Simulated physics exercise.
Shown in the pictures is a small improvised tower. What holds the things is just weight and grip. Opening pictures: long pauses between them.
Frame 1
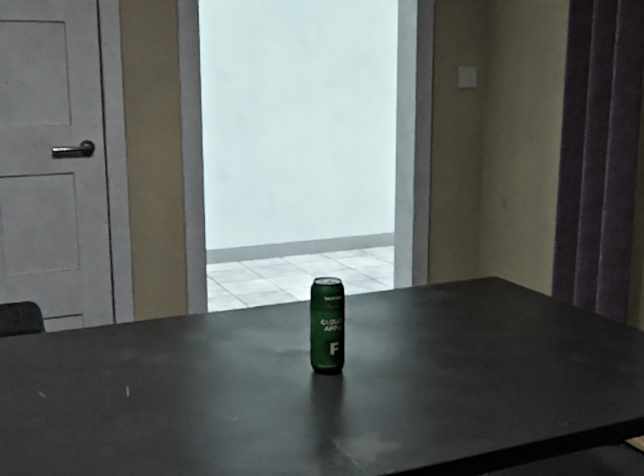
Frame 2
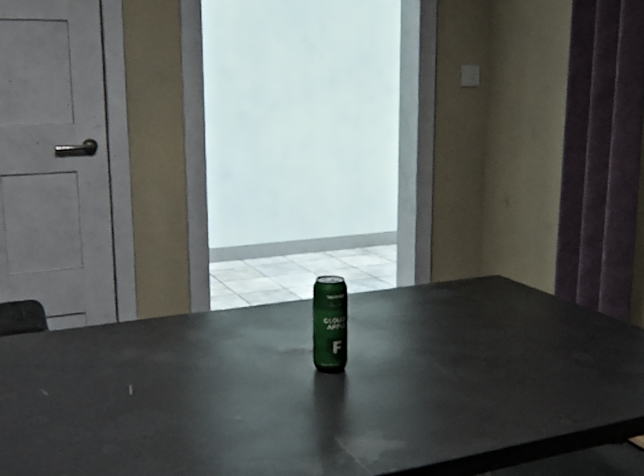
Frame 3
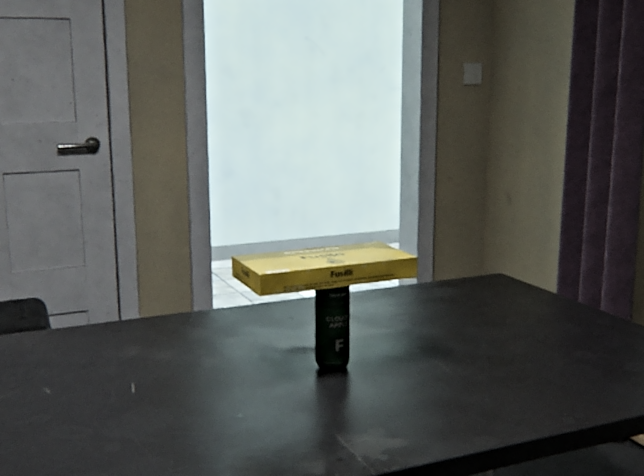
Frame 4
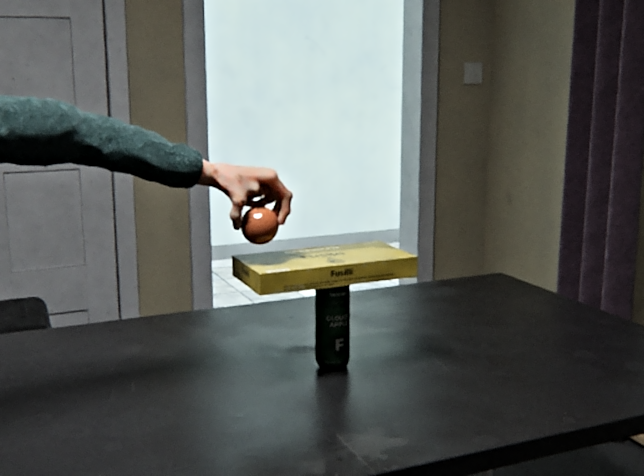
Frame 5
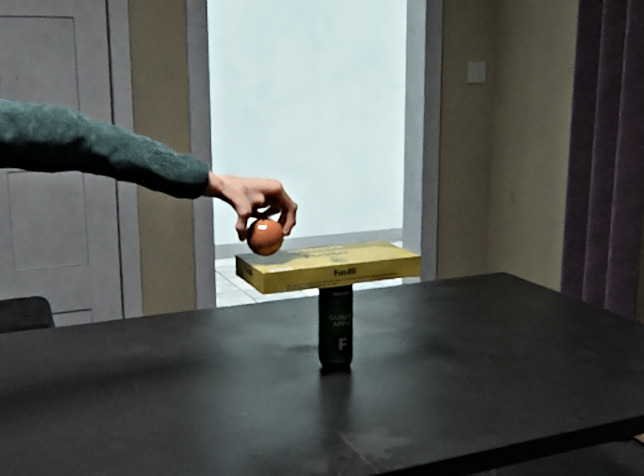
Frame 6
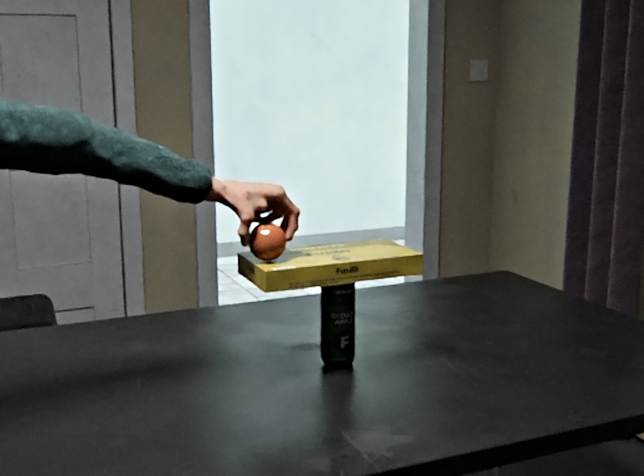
In this clip, a green can stands on a dark table, then a yellow packet lies across its top. A hand reaches in from the left, lowers an orange tomato onto the packet's left side, and keeps holding it.
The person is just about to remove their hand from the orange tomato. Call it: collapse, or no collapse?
Collapse.
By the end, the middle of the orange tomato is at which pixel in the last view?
Somewhere around (255, 359) in the last picture.
Then, 0.40 s after the last picture, orange tomato now fallen; yellow packet tipped 72° from how it was.
Then, 0.60 s after the last picture, yellow packet now fallen.
At rest, fallen, yellow packet and orange tomato; green can in place. Seen from the same camera at the end, orange tomato near (254, 359). The stack loses its balance.
